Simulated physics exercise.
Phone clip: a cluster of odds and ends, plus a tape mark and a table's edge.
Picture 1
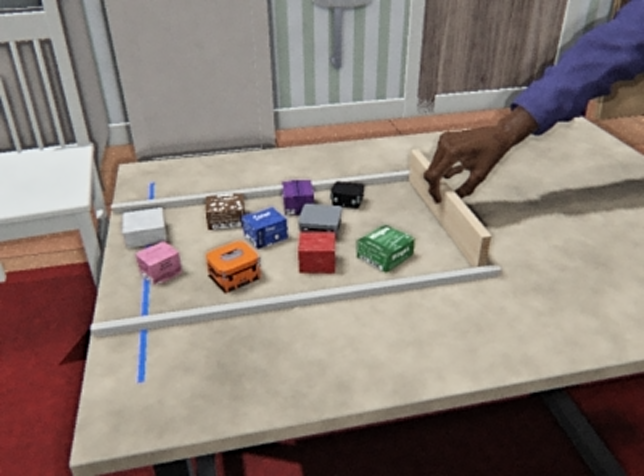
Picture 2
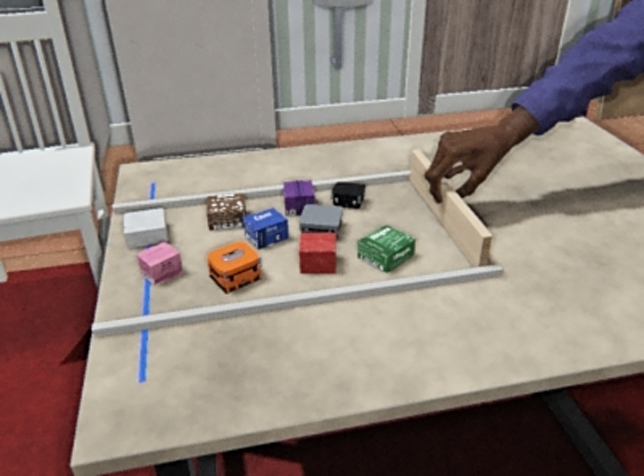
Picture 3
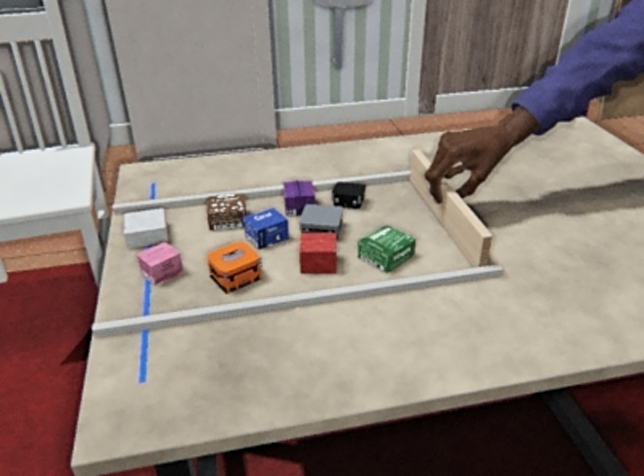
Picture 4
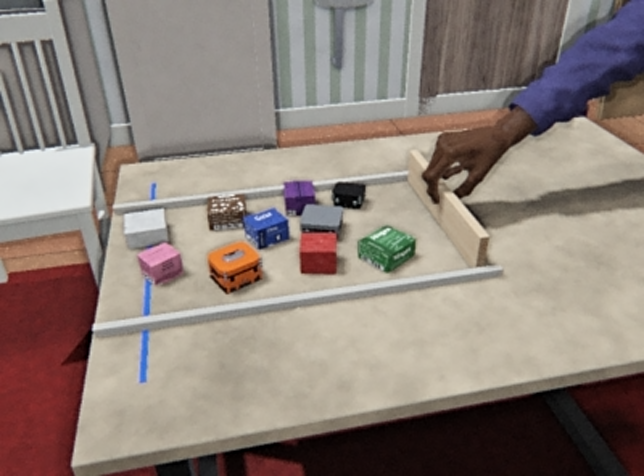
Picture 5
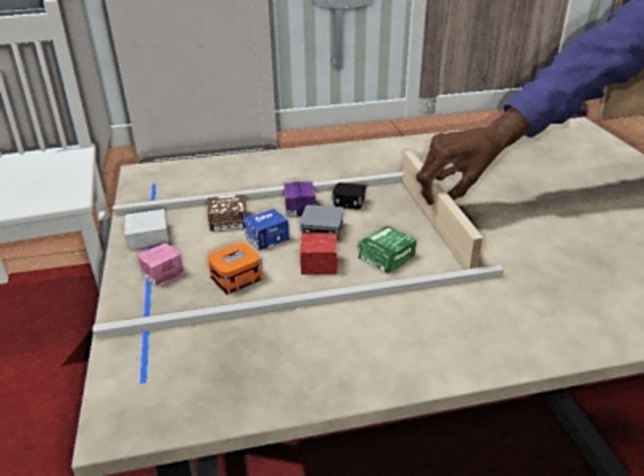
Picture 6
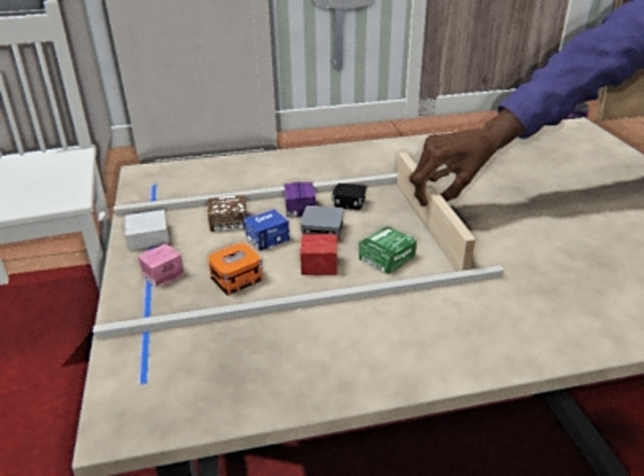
To begin with, a hand in a purple sleeve holds a wooden board upright on a table, right of a cluster of small colourful boxes between two pale rails. The board stays nearly still, then the hand slides it slightly left toward the green box, while the boxes remain in place.
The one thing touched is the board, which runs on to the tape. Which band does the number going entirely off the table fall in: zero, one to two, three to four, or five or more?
The pieces that topple off will total more than four.
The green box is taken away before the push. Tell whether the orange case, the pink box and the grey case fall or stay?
Orange case: Over the edge; pink box: Over the edge; grey case: Still there.
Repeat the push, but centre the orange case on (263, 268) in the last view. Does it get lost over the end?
From that start the object does not stay.
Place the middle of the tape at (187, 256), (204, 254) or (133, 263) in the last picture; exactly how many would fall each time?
4, 3, 7.
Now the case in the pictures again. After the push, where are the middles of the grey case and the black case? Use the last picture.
Reading them off: First (129, 253); then (134, 228).
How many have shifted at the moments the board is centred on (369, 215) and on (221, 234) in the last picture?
That makes 3 at the first spot and 10 at the second.
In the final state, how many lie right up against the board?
Count: 3.
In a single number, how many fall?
It comes to 7.
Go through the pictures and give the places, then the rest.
In the first picture, white block (145, 228); pink box (159, 263); orange case (233, 266); board (444, 204); tape (148, 259).
In the second picture, pink box (160, 264); green box (386, 248).
In the third picture, orange case (234, 267); board (446, 204).
In the fourth picture, white block (146, 228); red block (319, 254).
In the fifth picture, pink box (161, 265); brown box (228, 212).
In the sixth picture, white block (147, 230); pink box (162, 266); orange case (235, 268); board (431, 207); tape (150, 261).
Soon after, none off yet; white block at rest near (147, 230); pink box at rest near (162, 266); orange case at rest near (235, 268).
Then, none off yet; white block moved about its own width near (117, 234); pink box moved well along near (107, 268); orange case moved well along near (144, 279).
At rest, the number that fall off is five or more; fallen, purple box, red block, blue box, brown box, orange case, pink box and white block.
